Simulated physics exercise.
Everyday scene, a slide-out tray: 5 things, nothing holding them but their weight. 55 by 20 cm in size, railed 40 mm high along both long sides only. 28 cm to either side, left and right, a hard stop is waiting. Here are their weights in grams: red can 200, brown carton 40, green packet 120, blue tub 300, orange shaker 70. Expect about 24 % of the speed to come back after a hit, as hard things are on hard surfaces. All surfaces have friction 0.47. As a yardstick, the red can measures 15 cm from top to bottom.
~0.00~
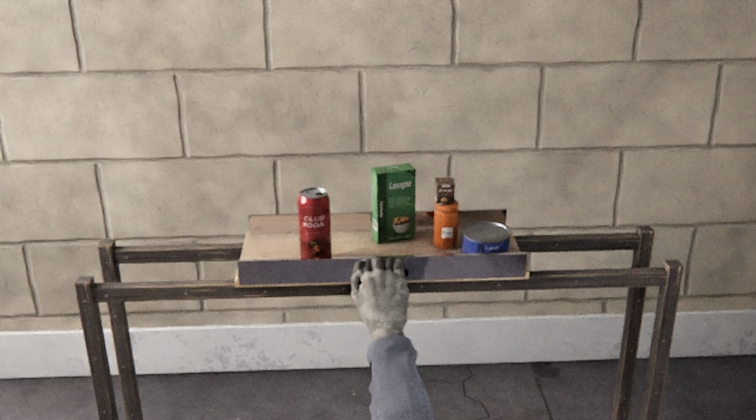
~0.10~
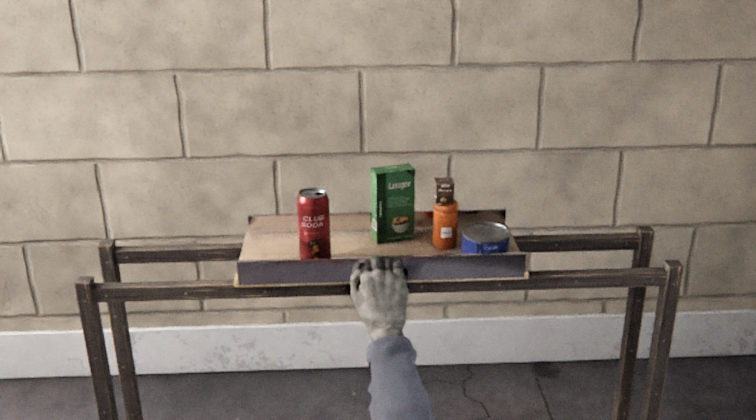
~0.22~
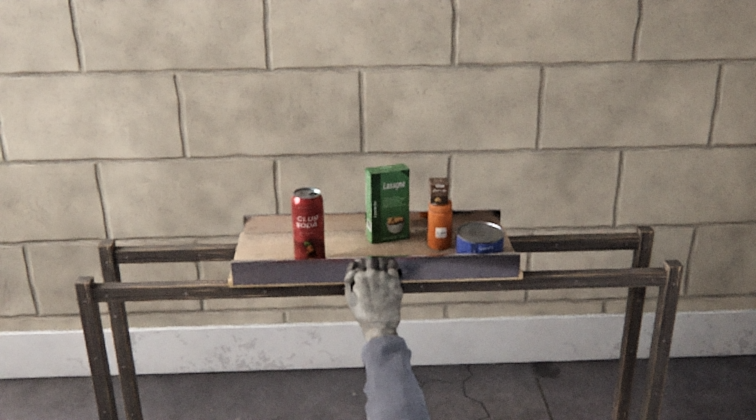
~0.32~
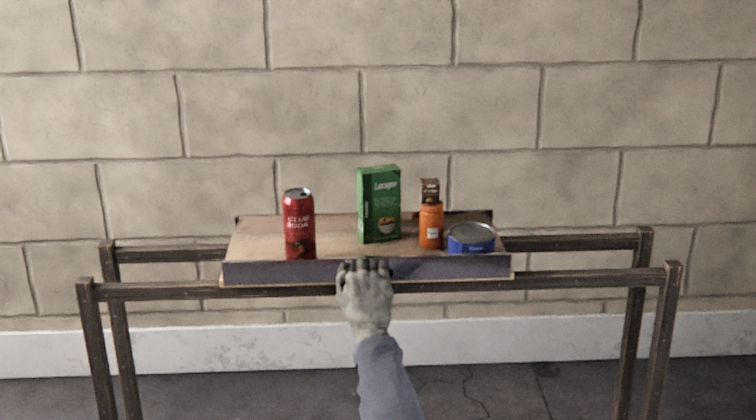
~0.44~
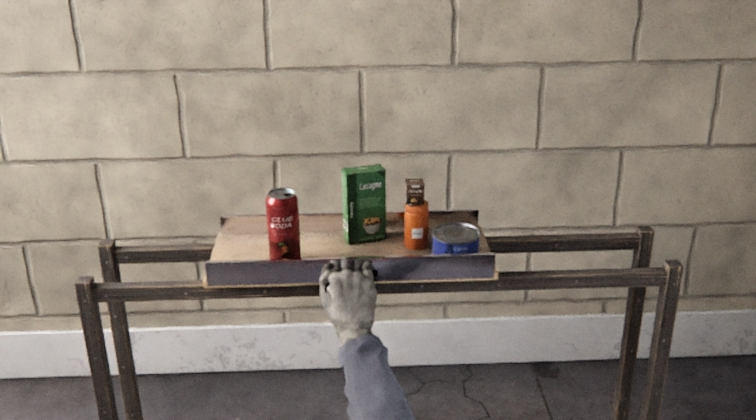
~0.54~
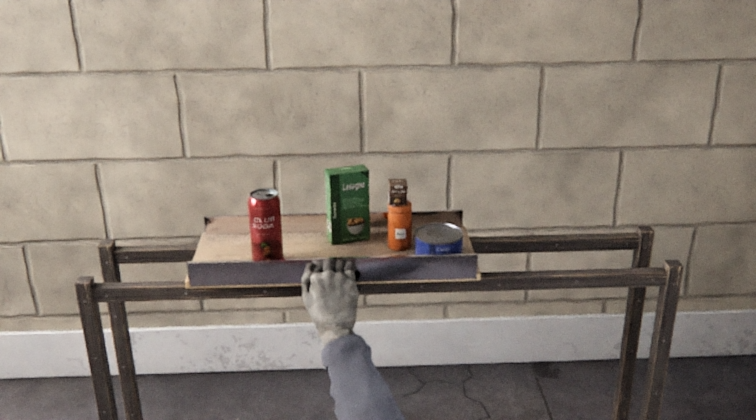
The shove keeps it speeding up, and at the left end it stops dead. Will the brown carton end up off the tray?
No.
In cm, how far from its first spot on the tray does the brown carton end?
Net shift near 20 cm.
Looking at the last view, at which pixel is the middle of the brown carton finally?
About (220, 245).
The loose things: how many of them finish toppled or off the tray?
3.
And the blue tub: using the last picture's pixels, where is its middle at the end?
It comes to rest somewhere around (327, 248).
By 0.94 s, tray has slid 28 cm left; brown carton tilted 6° near (294, 194); orange shaker tilted 6°; red can 2 cm from its spot.
By 1.04 s, tray has slid 28 cm left; brown carton tilted 31° near (268, 198); orange shaker tilted 31°; red can tilted 15°.
By 1.14 s, tray has slid 28 cm left; brown carton tilted 66° near (241, 222); orange shaker tilted 65°; red can tilted 23°.
By 1.34 s, tray has slid 28 cm left; brown carton on its side near (220, 245); orange shaker on its side; red can tilted 47°.
When it is over (2.0 s), lying over on the tray, red can, brown carton and orange shaker; the other 2 within 5 cm of the start. In the last view, brown carton near (220, 245).
